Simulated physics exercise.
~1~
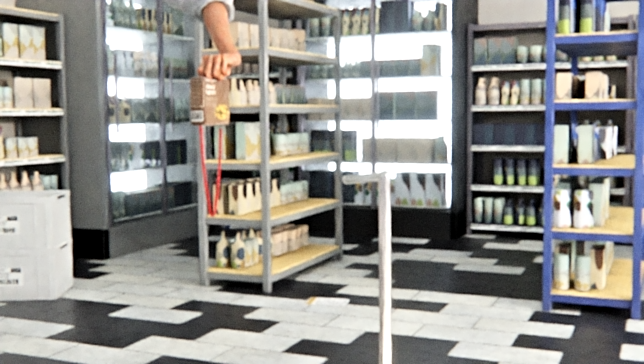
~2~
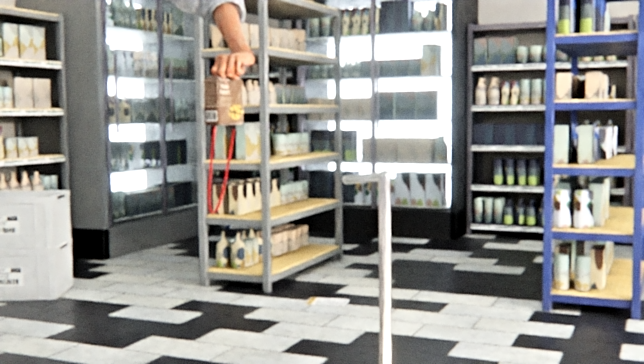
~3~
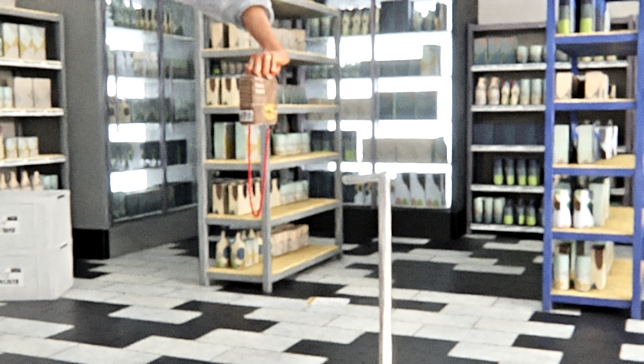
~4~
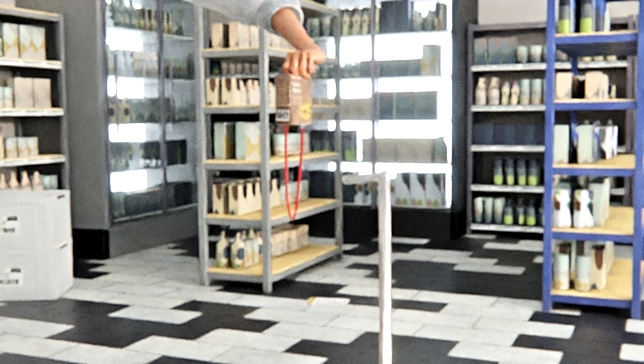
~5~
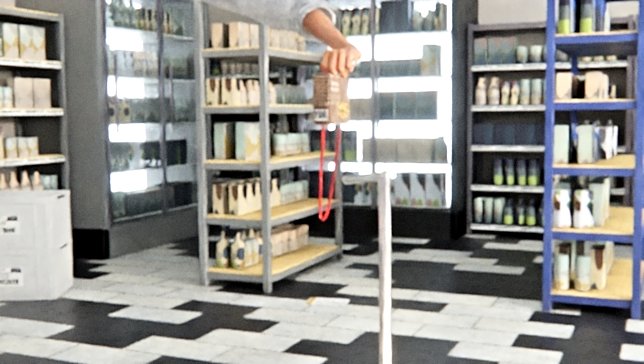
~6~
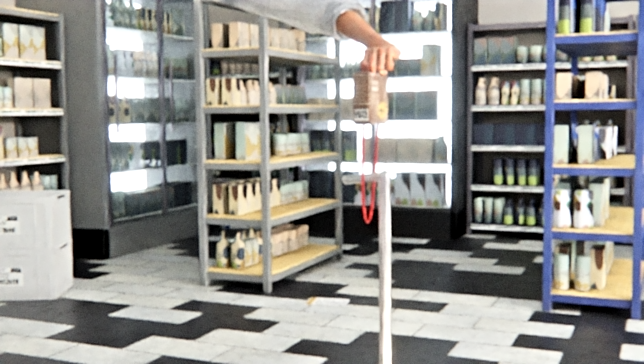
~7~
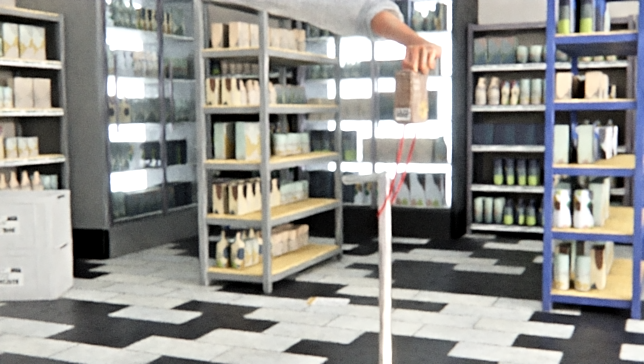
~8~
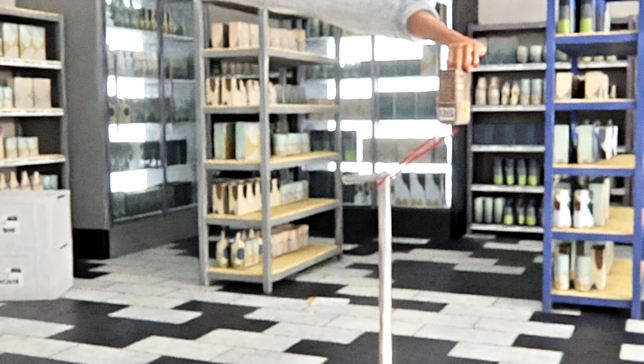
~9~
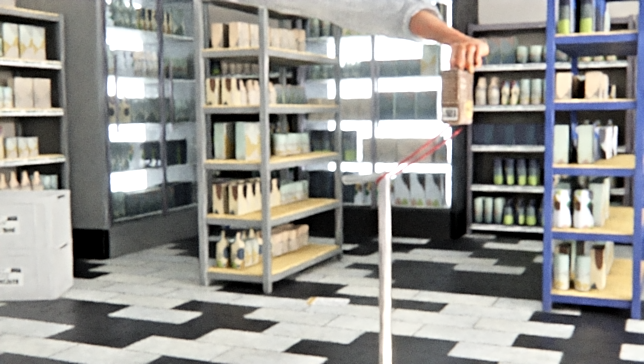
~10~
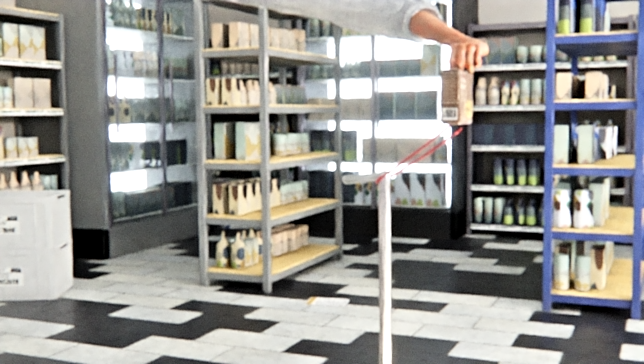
A hand reaches in from the top of a shop-like room, holding a brown pouch upright with a red shoelace loop dangling beneath it, seen from a still, level viewpoint. Grey shelves of bottles and boxes stand behind, with a blue shelving unit at right, white boxes at left, and a pale post with a hook rising near the centre above a black and white floor. The hand carries the pouch steadily rightward, nearing the post and then passing over it. The trailing loop catches on the hook and pulls tight at a slant. The hand stops with the pouch just past the post, snagged.
